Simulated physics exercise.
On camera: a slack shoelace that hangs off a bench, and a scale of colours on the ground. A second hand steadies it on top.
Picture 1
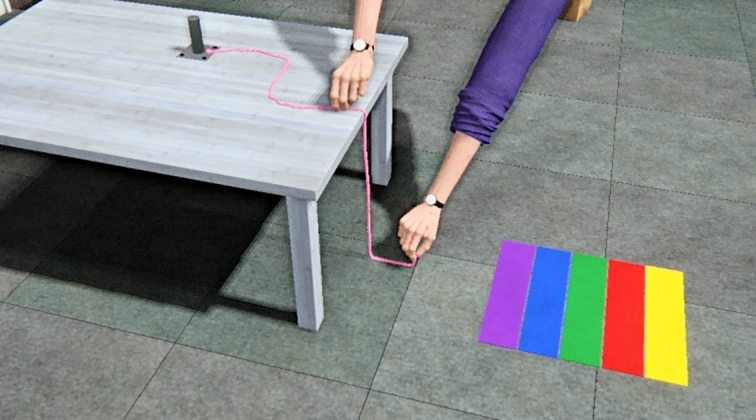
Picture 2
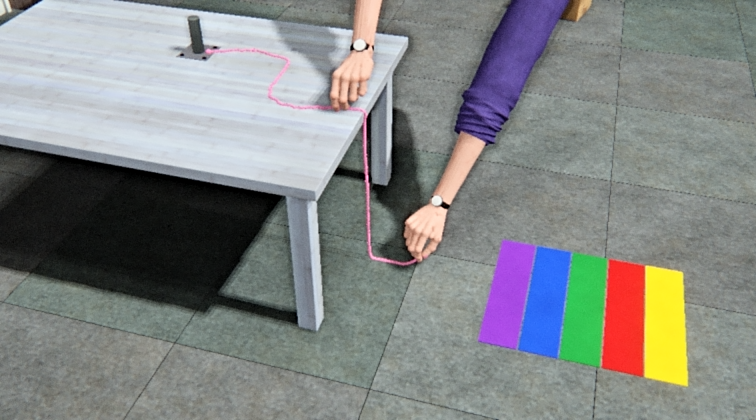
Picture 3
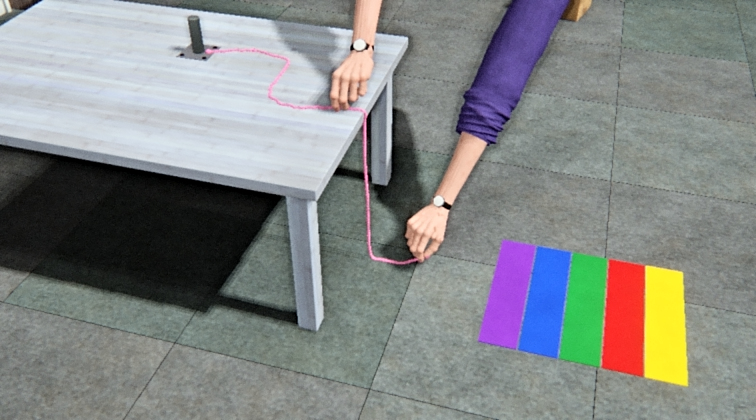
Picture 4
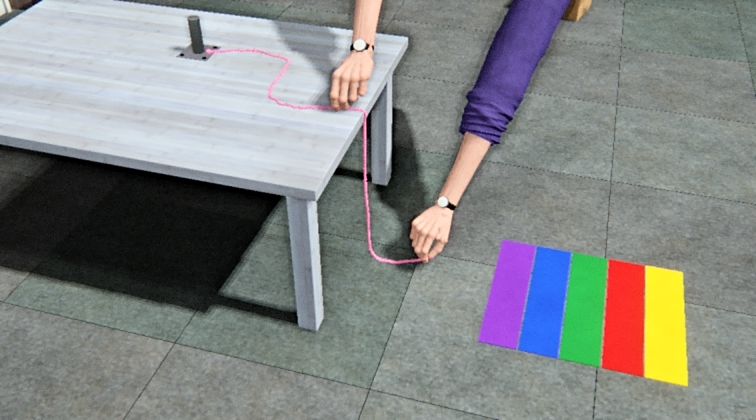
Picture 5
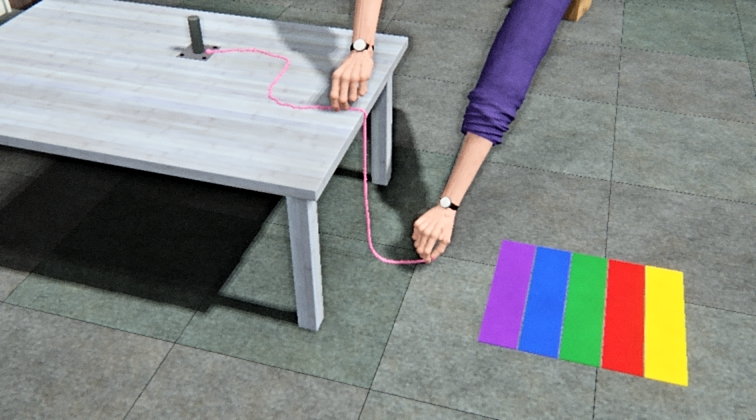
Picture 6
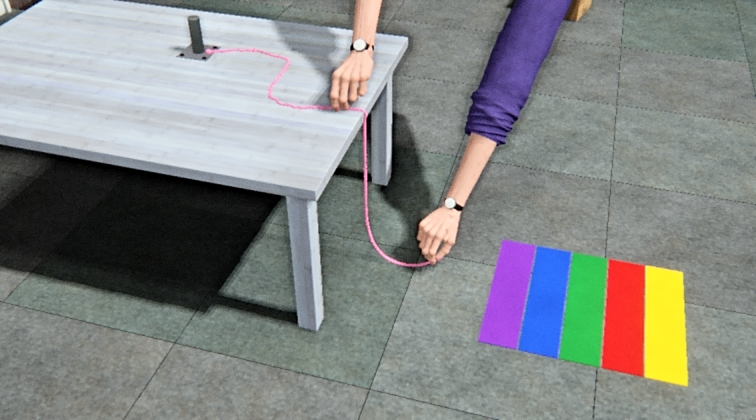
Beside a bench, one hand slowly draws a pink shoelace's end slightly right while another hand stays still.
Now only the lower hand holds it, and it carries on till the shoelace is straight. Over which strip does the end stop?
The red one.
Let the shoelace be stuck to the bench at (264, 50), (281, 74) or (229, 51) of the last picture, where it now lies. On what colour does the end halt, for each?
Taking them in turn: Red; green; red.
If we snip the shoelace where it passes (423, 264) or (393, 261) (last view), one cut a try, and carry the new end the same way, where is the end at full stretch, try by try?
Try by try, around (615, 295) and (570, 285).
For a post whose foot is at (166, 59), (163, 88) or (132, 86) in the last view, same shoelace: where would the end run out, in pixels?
About (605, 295), (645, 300) and (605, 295).
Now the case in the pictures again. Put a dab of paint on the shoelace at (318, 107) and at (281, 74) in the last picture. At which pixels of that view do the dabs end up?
About (406, 129), and the other about (314, 83).
A little later, end near (560, 284); over blue.
Next, end near (608, 293); over red.
When it is tight, end near (637, 299); over red. It halts on the red strip.
